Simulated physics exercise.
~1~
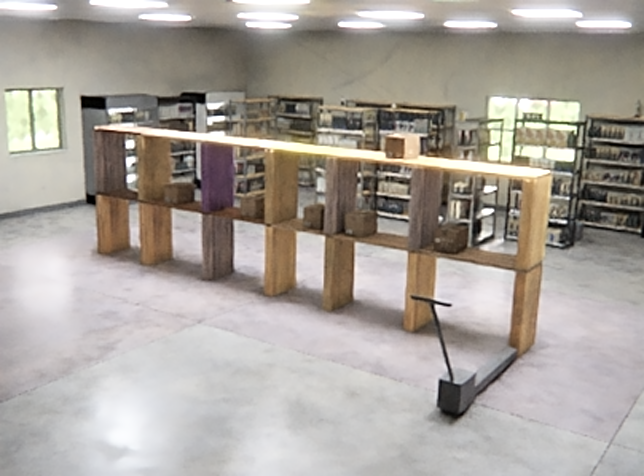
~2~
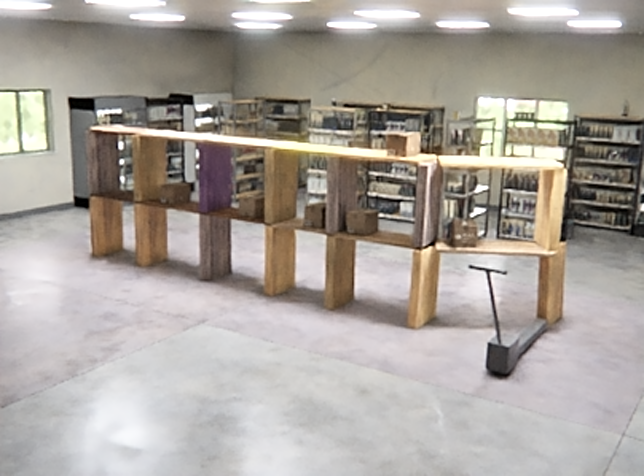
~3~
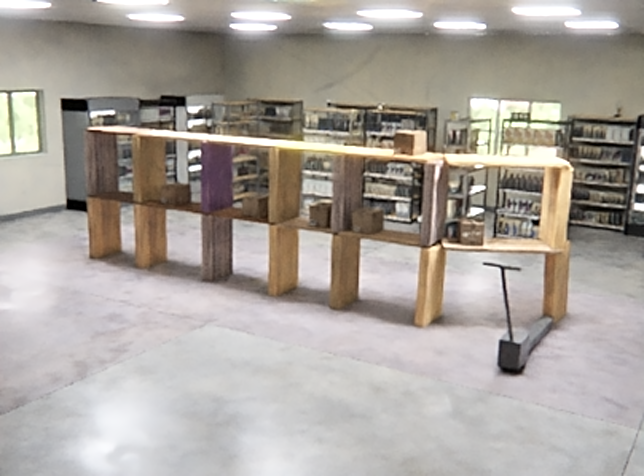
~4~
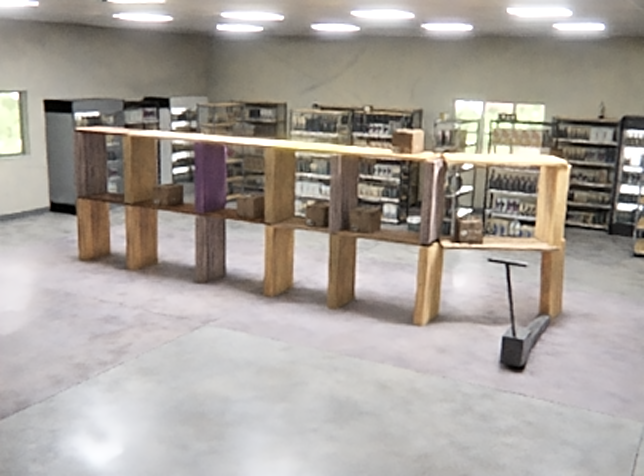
A long two-tier rack of upright timber slabs and resting boards stretches across the pale concrete floor of a shop, seen from slightly above, with stocked metal shelving and windows behind. One upright left of centre is purple, a glowing yellow board lies along the top, and brown cartons sit on both levels. A dark floor jack with a T-shaped handle stands against the base at the right end. It shoves the end slabs, shifting that bay back and to the right so its boards sit at an angle. The jack then rests, and the rack stays standing, its cartons still aboard.
